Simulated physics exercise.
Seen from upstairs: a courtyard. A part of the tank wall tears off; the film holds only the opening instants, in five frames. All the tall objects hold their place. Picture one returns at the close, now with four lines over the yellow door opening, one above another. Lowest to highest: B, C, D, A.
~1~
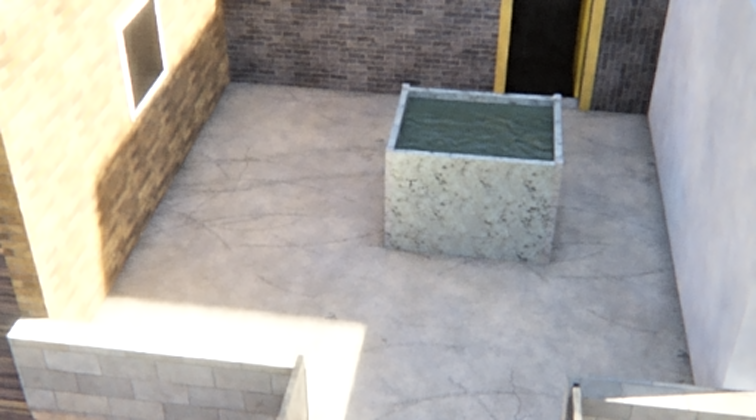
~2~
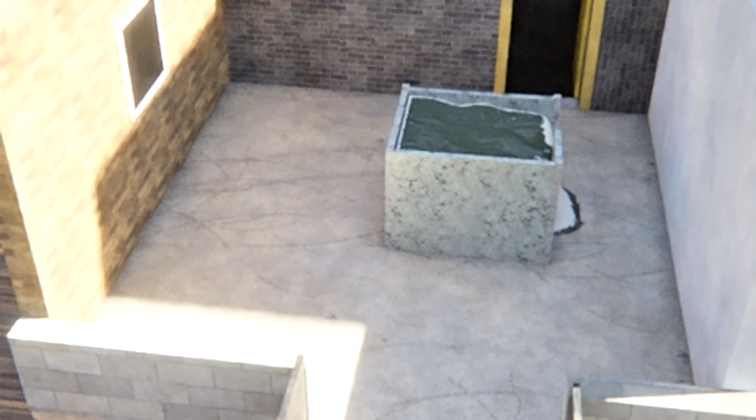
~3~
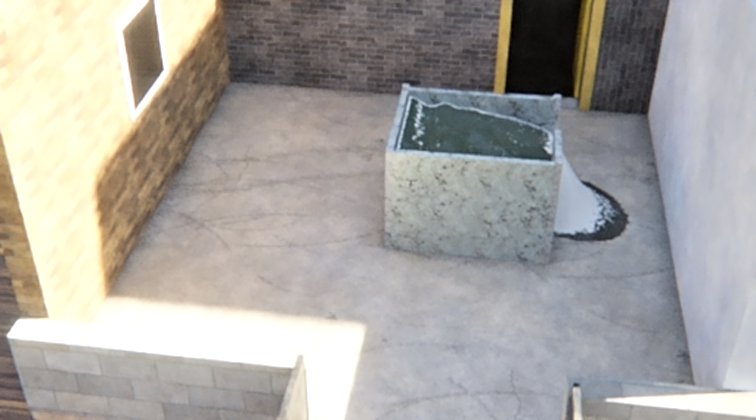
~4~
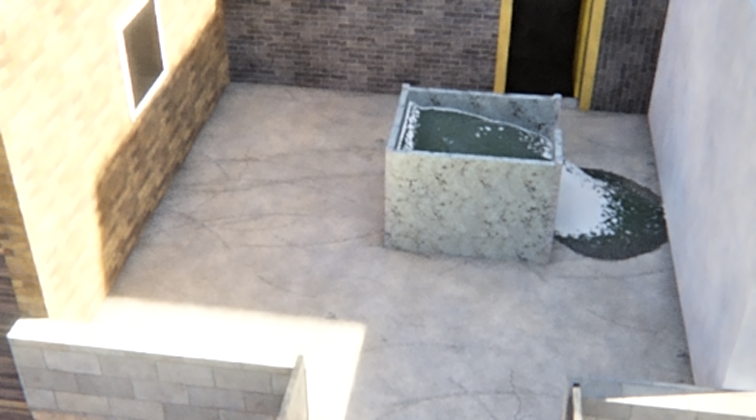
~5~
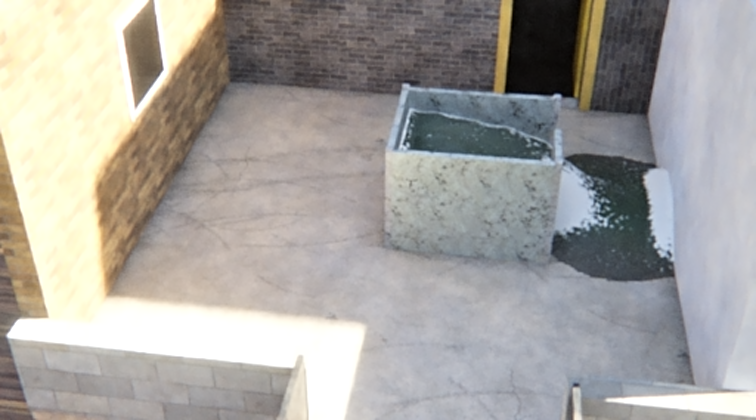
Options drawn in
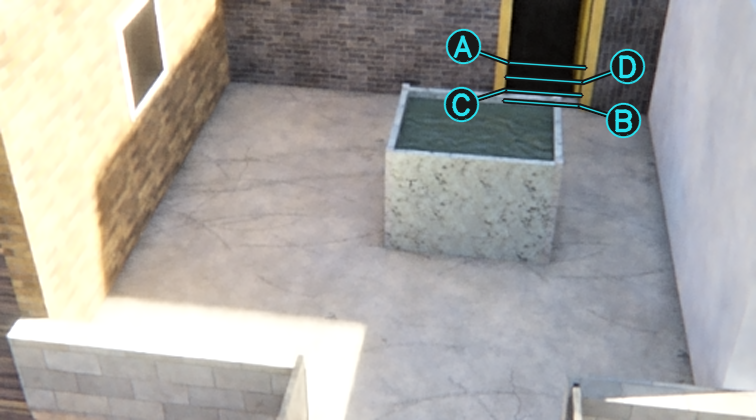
A walled courtyard with a pale, cracked floor is seen from above by a camera that stays still, with sunlit brick and a window at left, a yellow-framed doorway at the back and a whitish wall at right. A mottled grey-green tank of dark green water stands right of centre. White, foaming water pours from its right side, the level inside drops, and a dark puddle spreads to the right-hand wall.
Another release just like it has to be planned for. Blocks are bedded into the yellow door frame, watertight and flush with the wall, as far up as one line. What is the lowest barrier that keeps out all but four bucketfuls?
Use mark C.
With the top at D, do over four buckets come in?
No.
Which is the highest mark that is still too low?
Here it is mark B.
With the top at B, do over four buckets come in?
Yes, it does.
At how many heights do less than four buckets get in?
Three of them.
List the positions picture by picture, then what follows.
In the first picture, water in the tank at rest, its middle at (477, 131); foot of the yellow doorway at (541, 106); open gate at (439, 354).
In the second picture, 1 % of the ground under water, visible out to (566, 228).
In the third picture, 3 % of the ground under water, visible out to (615, 226).
In the fourth picture, 6 % of the ground under water, visible out to (660, 202).
In the fifth picture, 9 % of the ground under water, visible out to (654, 168).
In cyan, A at (546, 65); B at (541, 103); C at (543, 92); D at (544, 79); from the bottom up B, C, D, A.
With A, nothing gets over.
With B, about 11 bucketfuls get in.
With C, a splash gets over, under a bucket.
With D, nothing gets over.
